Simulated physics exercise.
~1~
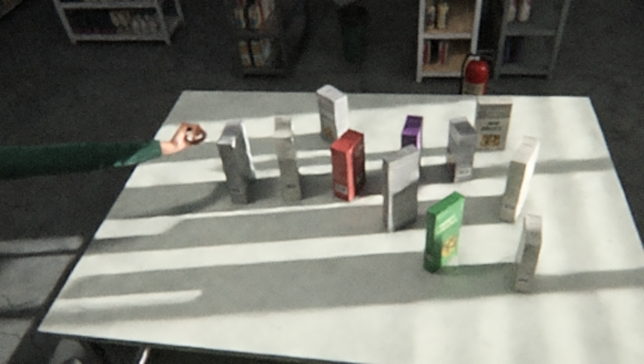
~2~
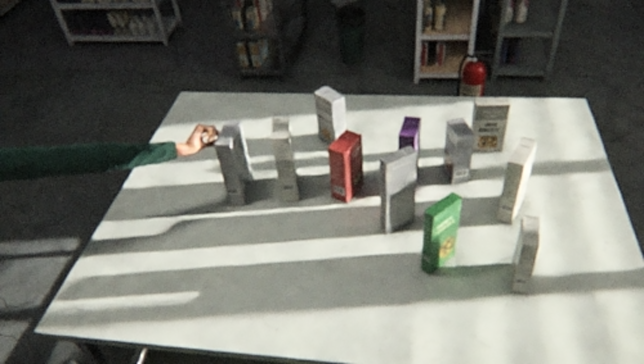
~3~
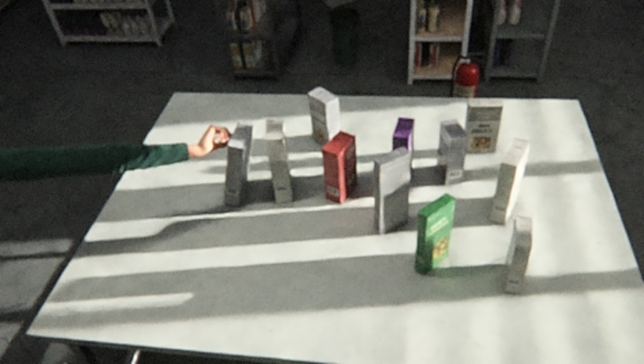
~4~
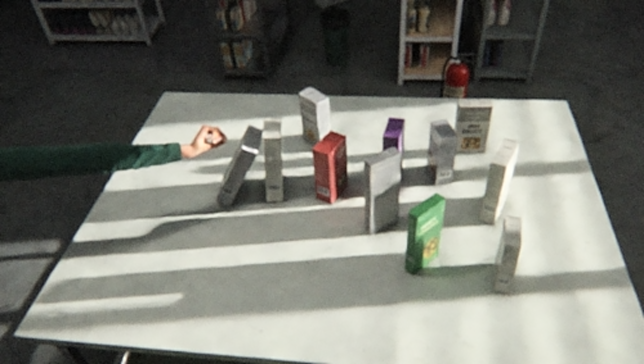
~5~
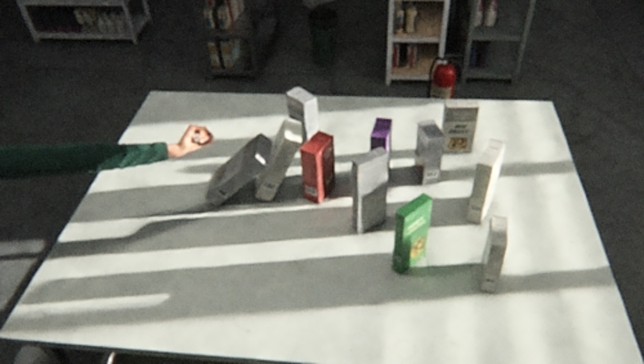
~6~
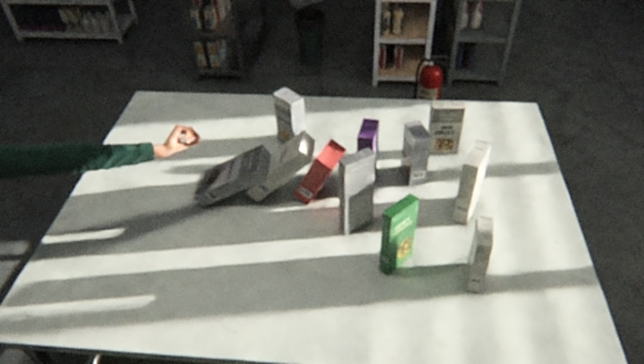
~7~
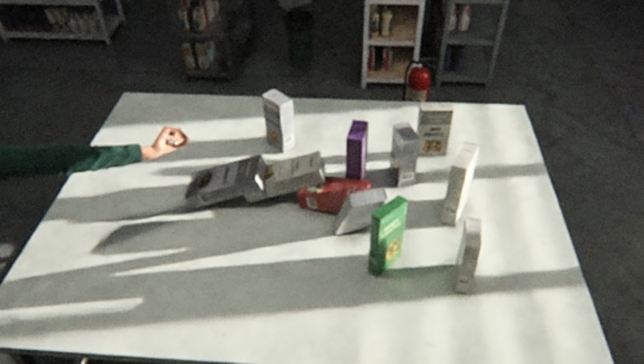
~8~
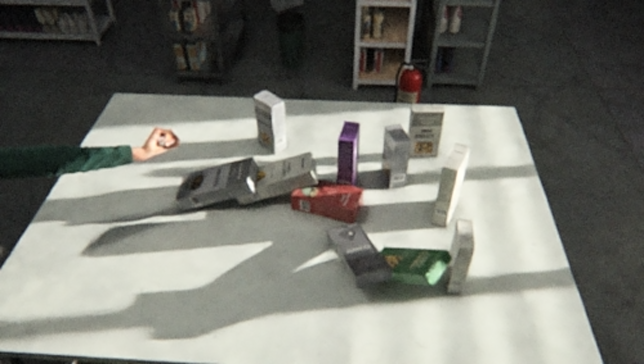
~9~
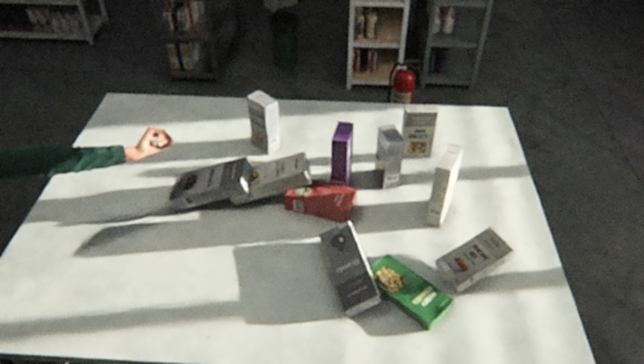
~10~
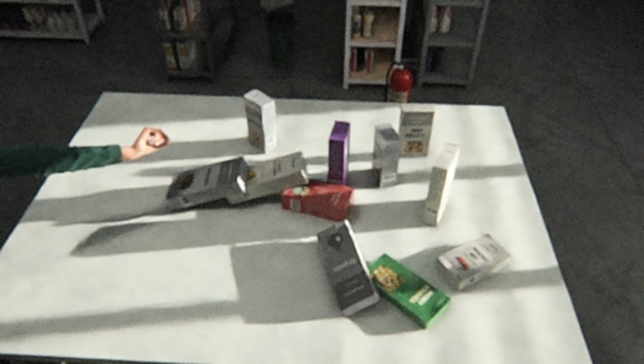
In a dim shop with shelves along the back, a hand in a green sleeve reaches from the left toward a table of upright boxes. It pushes the nearest grey box, which tips right into the pale one beside it as the hand draws back slightly. That second box leans into the red box, and the red one topples against a tall grey box. The grey box falls toward the front, knocking over the green box, which takes down a pale box on its right. Six boxes end up lying down, while the purple box and four others remain standing.
